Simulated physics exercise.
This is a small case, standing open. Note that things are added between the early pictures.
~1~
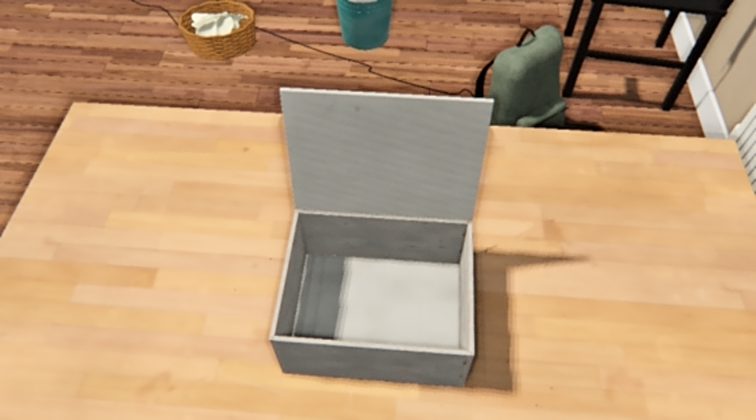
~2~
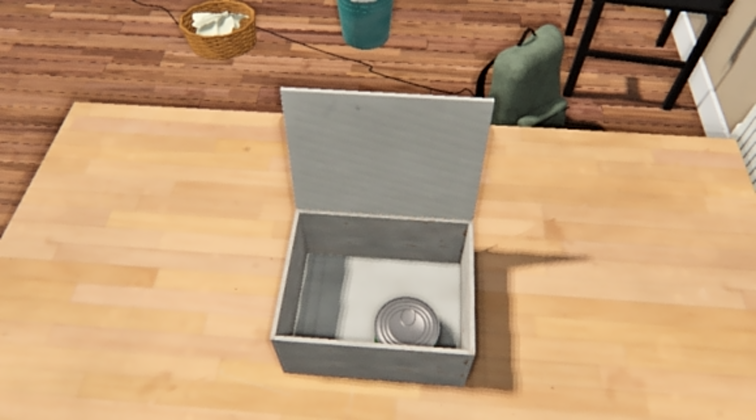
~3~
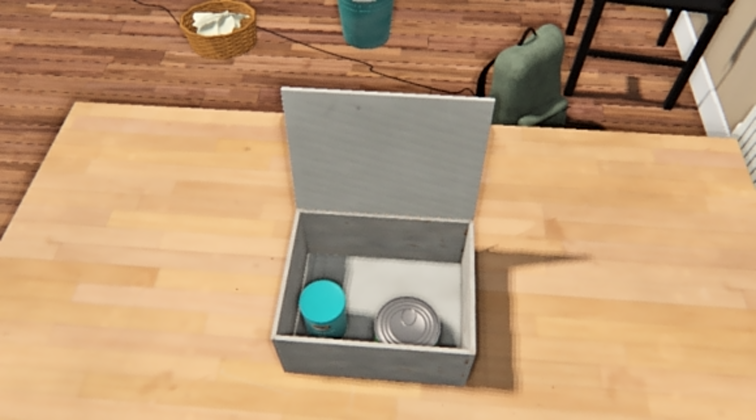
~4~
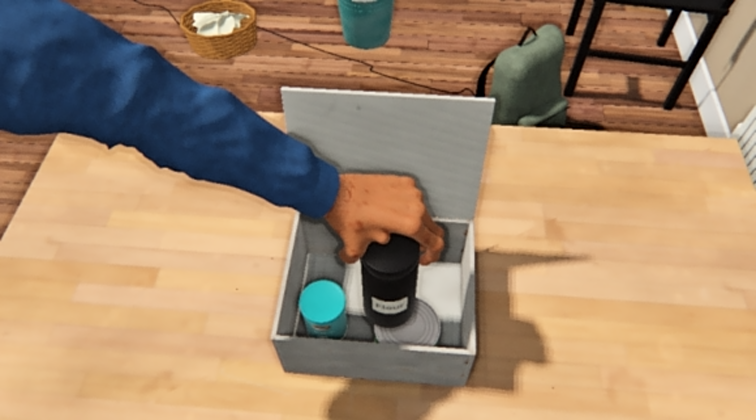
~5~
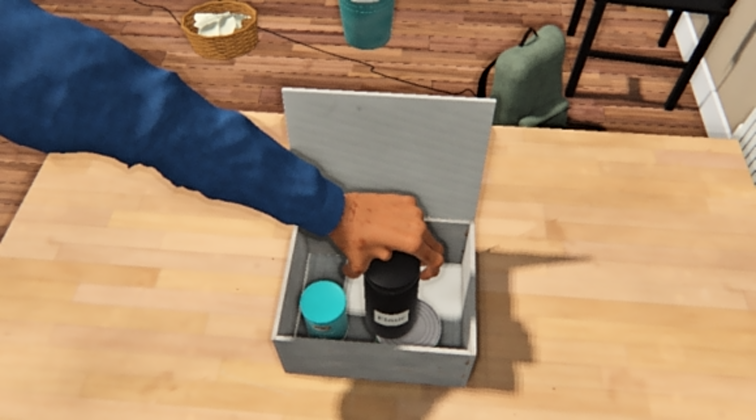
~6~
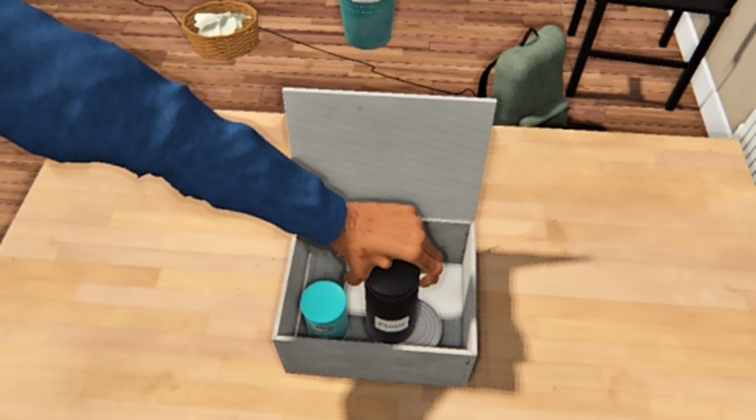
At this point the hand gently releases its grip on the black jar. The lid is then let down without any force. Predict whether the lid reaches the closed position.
It does not reach it.
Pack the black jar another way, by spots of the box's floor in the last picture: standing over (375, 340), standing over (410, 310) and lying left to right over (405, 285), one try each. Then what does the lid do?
Try 1: Lid not shut; try 2: Lid not shut; try 3: Lid shut.
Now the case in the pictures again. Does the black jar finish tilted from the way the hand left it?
In the end, it keeps its orientation.
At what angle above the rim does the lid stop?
It stays some 40° above the rim.
Then, 1.10 s past the last view, lid starting down.
Then, 1.50 s past the last view, lid 66° above the rim.
Then, 1.70 s past the last view, lid 47° above the rim.
Then, 3.80 s past the last view, lid 40° above the rim.
Finally, lid 40° above the rim; all 3 still in place. Final places as the last picture's camera would see them, black jar near (392, 298).
